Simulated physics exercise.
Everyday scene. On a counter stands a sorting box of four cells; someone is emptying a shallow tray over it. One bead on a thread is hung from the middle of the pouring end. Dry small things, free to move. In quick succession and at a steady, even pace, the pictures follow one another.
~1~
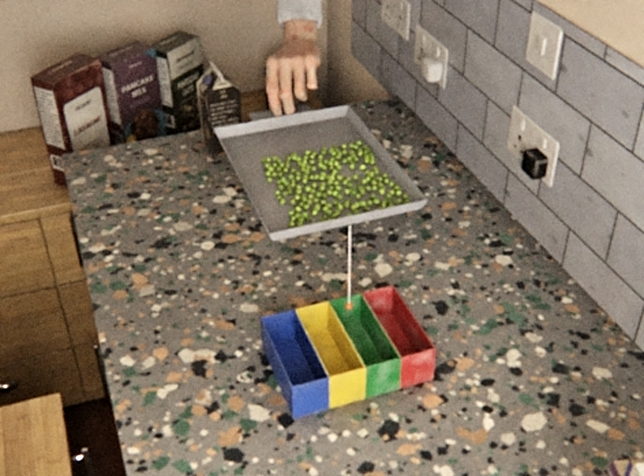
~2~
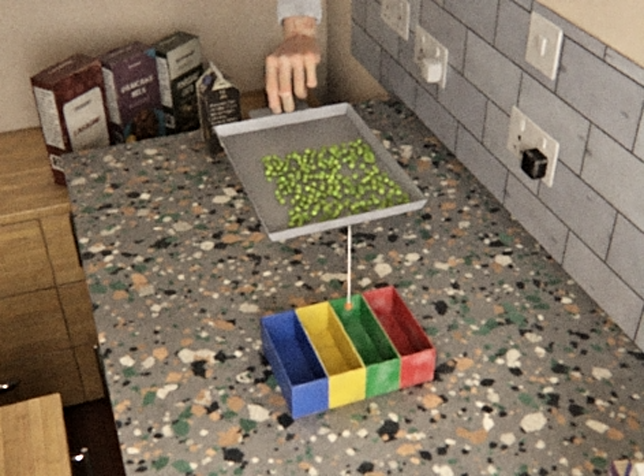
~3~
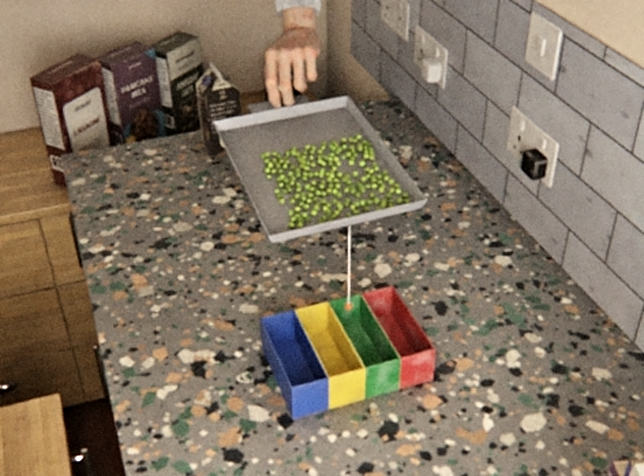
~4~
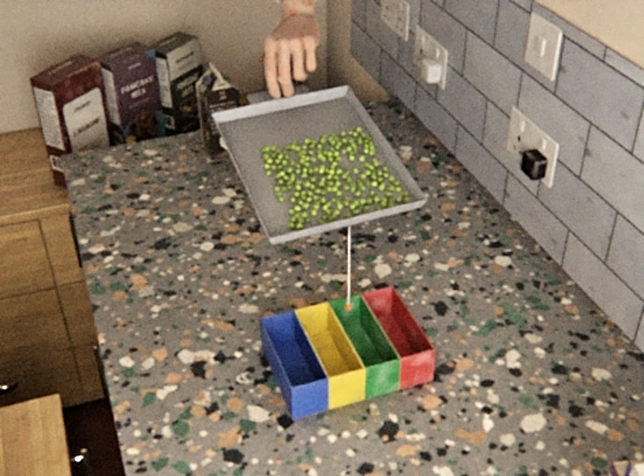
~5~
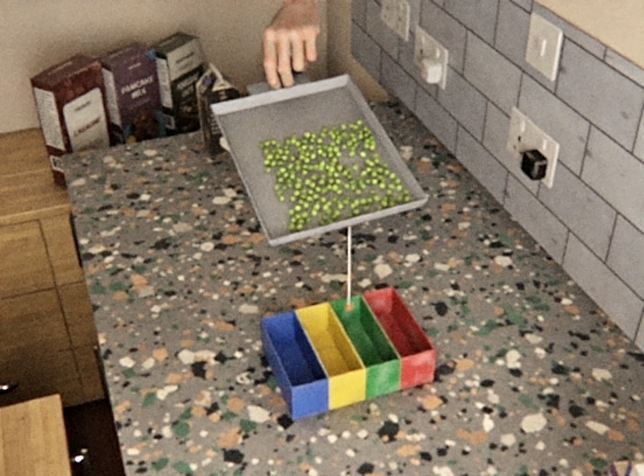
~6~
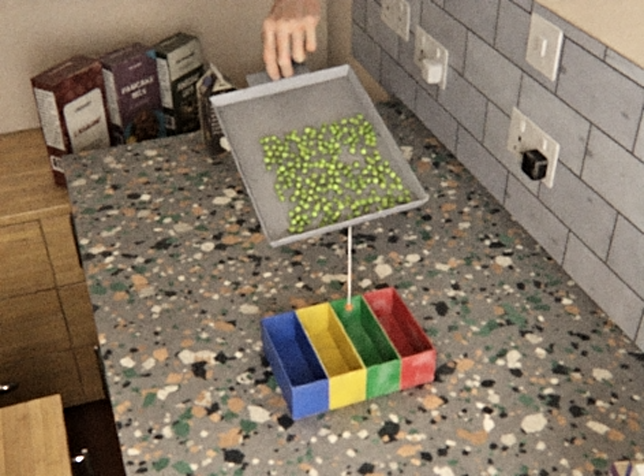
A shallow gray tray of green peas, held at its far end by a hand, started out level and then gradually tilted, its near left corner lowest, above a blue, yellow, green and red box.
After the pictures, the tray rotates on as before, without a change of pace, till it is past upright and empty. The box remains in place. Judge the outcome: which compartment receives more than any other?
The blue compartment receives the most.
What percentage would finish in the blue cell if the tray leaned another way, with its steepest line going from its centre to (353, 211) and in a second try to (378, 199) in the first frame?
Lab note: Try 1 = 0 %, try 2 = 0 %.
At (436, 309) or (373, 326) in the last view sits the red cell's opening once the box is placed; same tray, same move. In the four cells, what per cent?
First case 30 in a hundred, second case 100 in a hundred.
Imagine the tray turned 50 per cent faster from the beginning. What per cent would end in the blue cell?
About 60 %.
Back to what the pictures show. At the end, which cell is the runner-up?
Second is the yellow one.
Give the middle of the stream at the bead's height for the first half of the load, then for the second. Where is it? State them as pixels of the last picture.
At (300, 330) for the first part, then at (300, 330) for the others.
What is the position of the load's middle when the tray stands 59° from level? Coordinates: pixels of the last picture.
About (320, 223).
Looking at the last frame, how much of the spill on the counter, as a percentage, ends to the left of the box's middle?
Close to 90 %.
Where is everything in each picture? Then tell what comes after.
Corners of the pouring end (272, 230) and (422, 198), level; middle of the load (330, 182), dried peas; bead on its thread (349, 306); blue cell (311, 395); yellow cell (347, 385); green cell (383, 375); red cell (418, 366), in the first frame.
Corners of the pouring end (272, 231) and (421, 198), level; middle of the load (330, 182), in the second frame.
Corners of the pouring end (272, 233) and (421, 198), tipped barely, lowest at the left corner; middle of the load (329, 180), in the third frame.
Corners of the pouring end (272, 235) and (422, 198), tipped a little, lowest at the left corner; middle of the load (329, 177), in the fourth frame.
Corners of the pouring end (272, 237) and (422, 197), tipped a little, lowest at the left corner; middle of the load (330, 174), in the fifth frame.
Corners of the pouring end (273, 239) and (423, 197), tipped clearly, lowest at the left corner; middle of the load (330, 172); blue cell (311, 396); yellow cell (347, 386); green cell (383, 376); red cell (418, 367), in the sixth frame.
Just after the last frame, tray tipped steeply; almost all on the tray; just a few in the blue cell; about a tenth falling or outside the box.
A moment on, tray tipped right over; about a tenth on the tray; roughly a quarter in the blue cell; roughly a quarter in the yellow cell; about a tenth in the green cell; just a few in the red cell; roughly a third falling or outside the box.
Further on, tray tipped past a quarter turn; roughly half in the blue cell; roughly a quarter in the yellow cell; about a tenth in the green cell; just a few in the red cell; about a tenth falling or outside the box.
When it is over, tray tipped past a quarter turn; roughly half in the blue cell; roughly a quarter in the yellow cell; about a tenth in the green cell; just a few in the red cell; about a tenth outside the box.
